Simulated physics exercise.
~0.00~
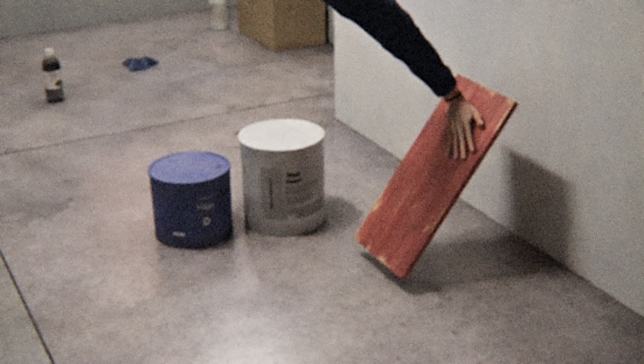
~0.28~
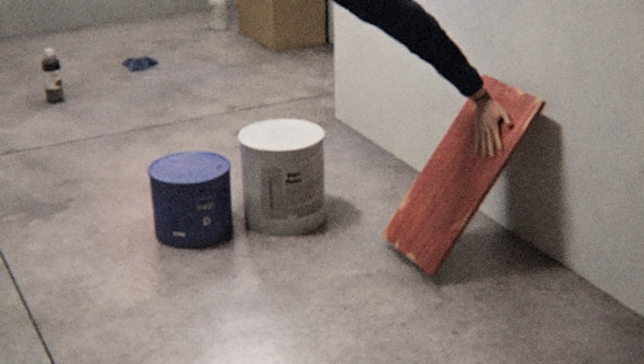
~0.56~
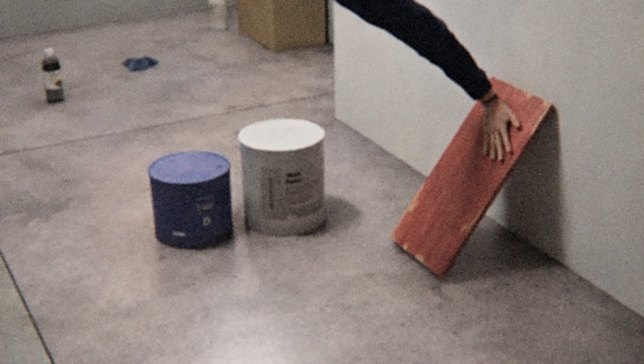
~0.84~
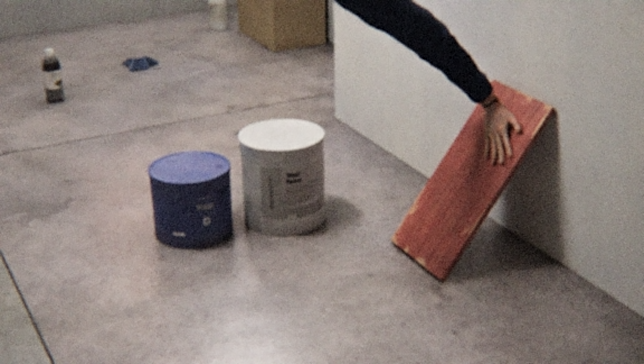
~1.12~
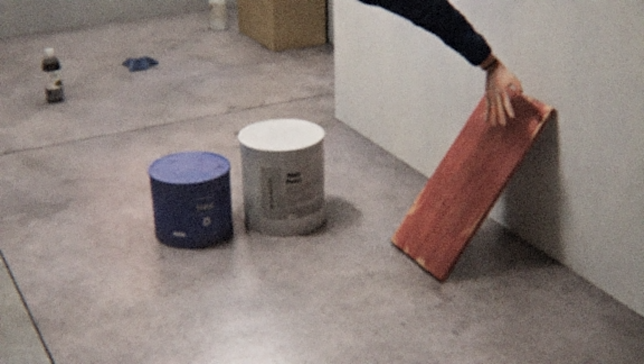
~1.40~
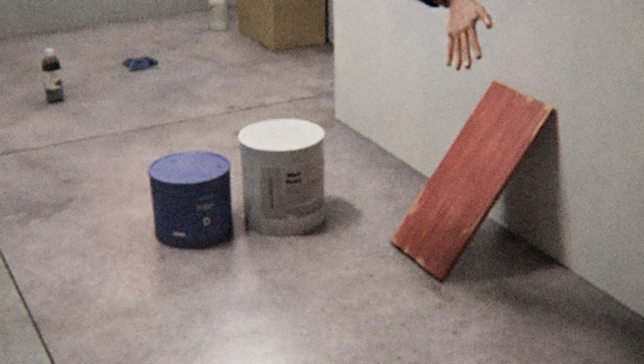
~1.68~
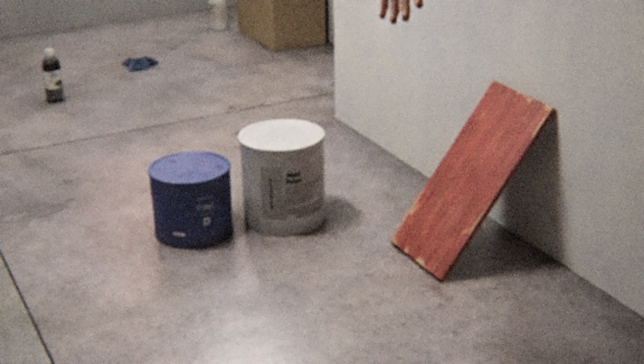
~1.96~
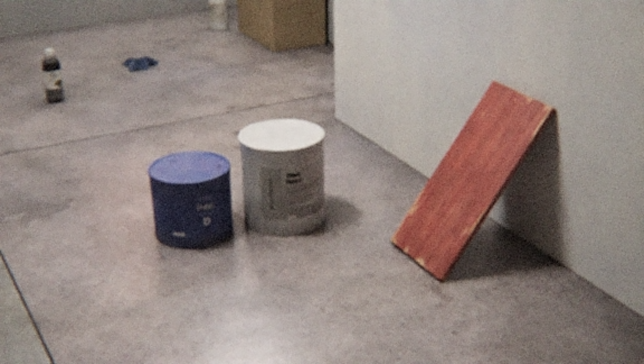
A hand leaning a red board against a bare wall beside blue and white pails, then letting go as the board stays up.
